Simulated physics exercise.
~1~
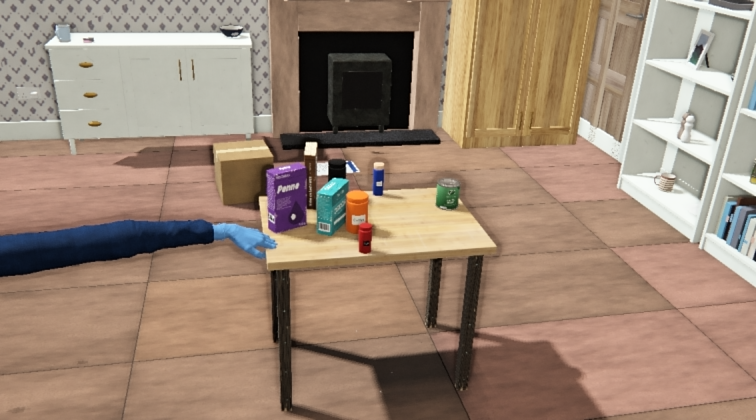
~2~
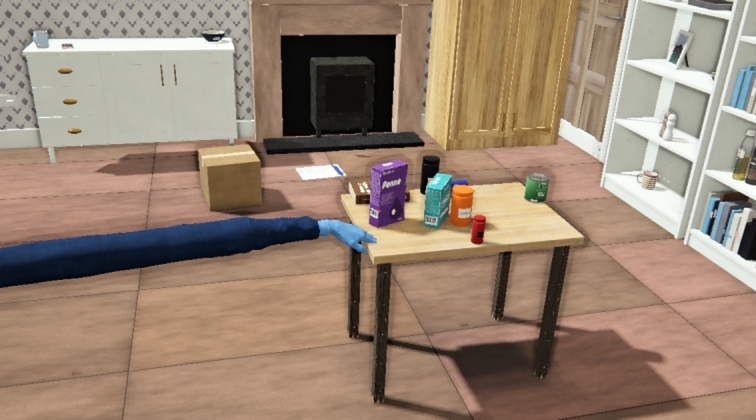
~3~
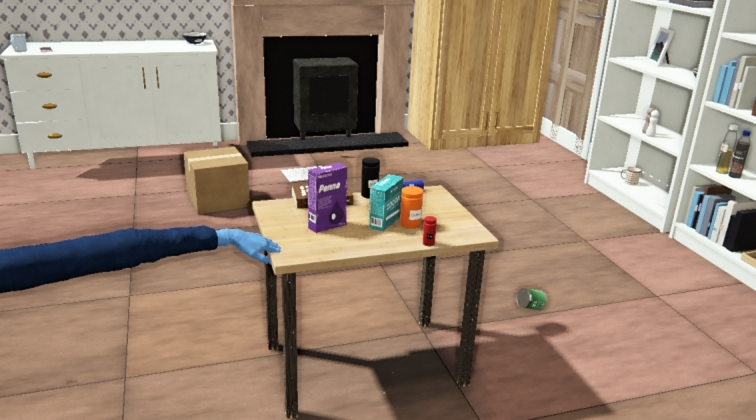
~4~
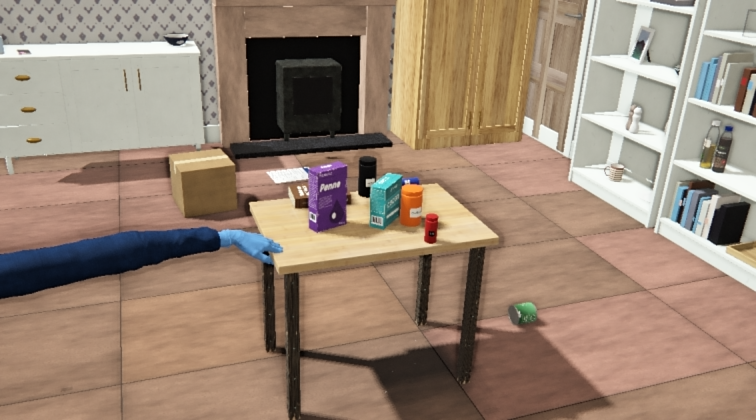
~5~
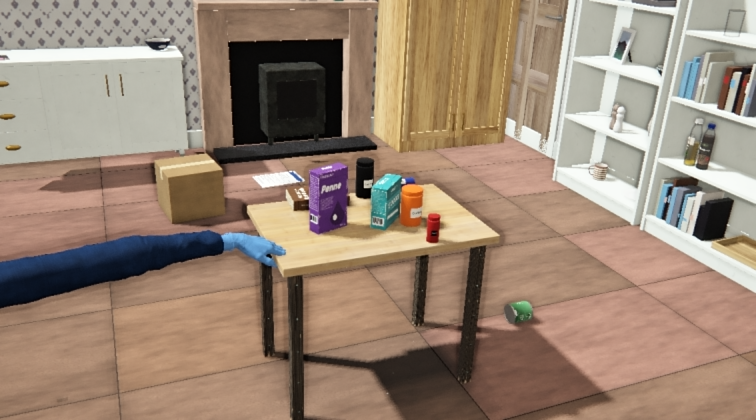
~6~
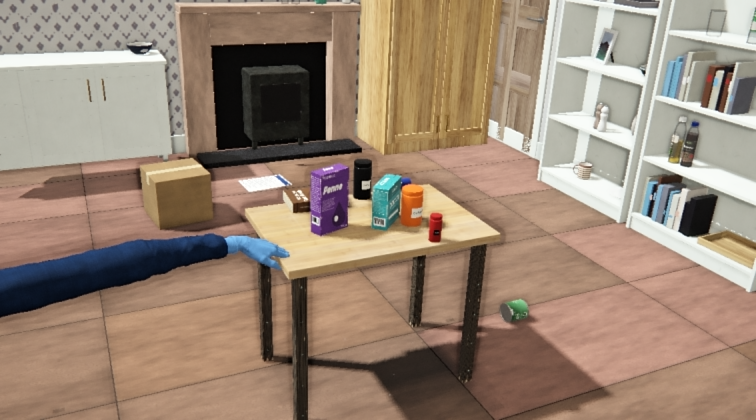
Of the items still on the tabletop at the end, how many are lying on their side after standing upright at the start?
Two of them are lying on their side, the brown book and the blue shaker.
